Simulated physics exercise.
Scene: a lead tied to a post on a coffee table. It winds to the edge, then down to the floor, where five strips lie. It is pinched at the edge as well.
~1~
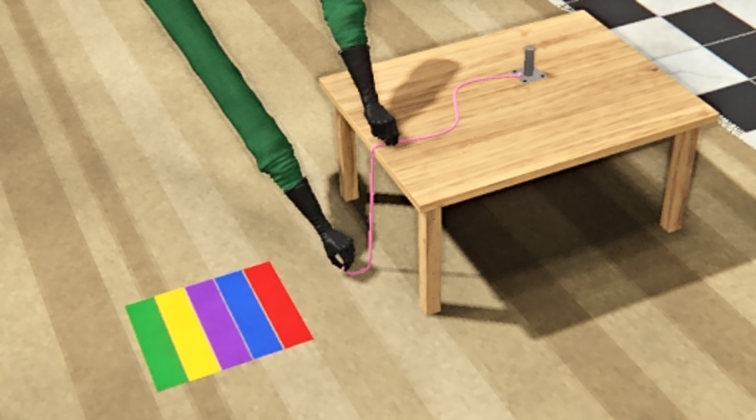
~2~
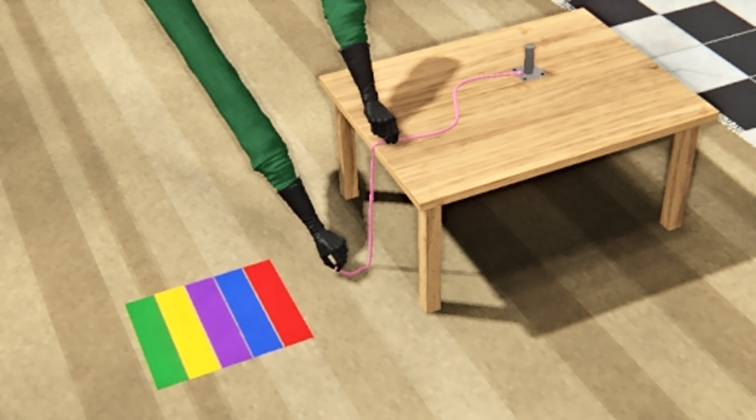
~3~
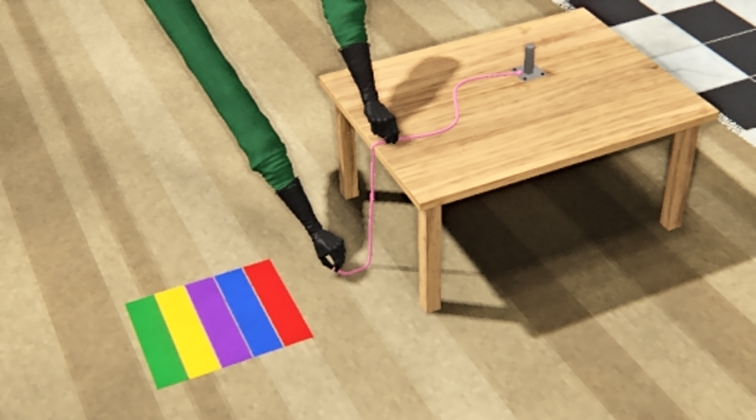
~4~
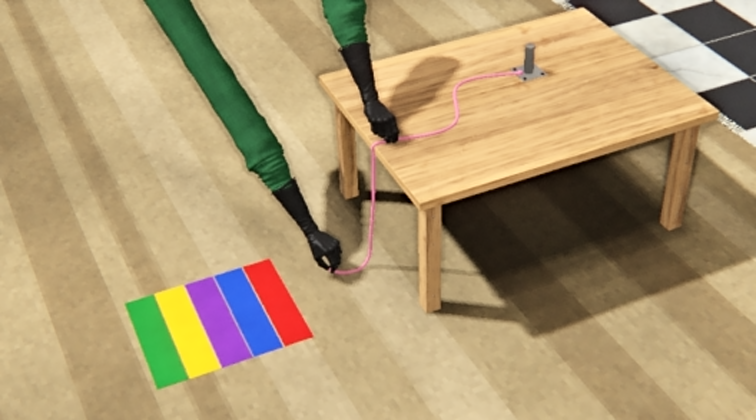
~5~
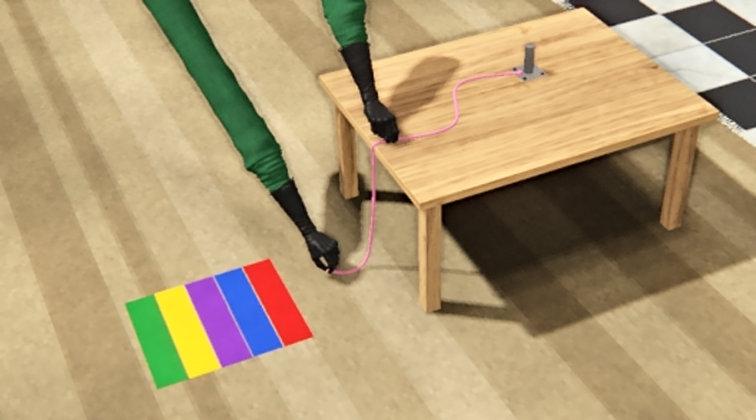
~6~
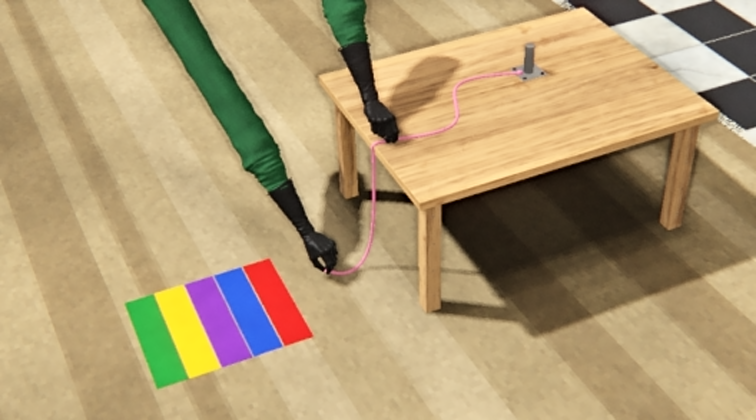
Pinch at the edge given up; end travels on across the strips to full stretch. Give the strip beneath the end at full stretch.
Purple strip.
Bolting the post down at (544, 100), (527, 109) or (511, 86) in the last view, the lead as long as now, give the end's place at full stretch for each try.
Results per try: (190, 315); (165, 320); (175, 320).
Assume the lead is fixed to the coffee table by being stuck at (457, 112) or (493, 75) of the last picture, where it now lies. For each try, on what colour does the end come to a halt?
Colour per try: Blue / purple.
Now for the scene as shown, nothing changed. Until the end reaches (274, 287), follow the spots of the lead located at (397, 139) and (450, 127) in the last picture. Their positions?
They end up close to (372, 153) and (409, 124).
Soon after, end near (274, 287); over red.
Then, end near (235, 300); over blue.
At full stretch, end near (213, 307); over purple. It gets as far as the purple strip.
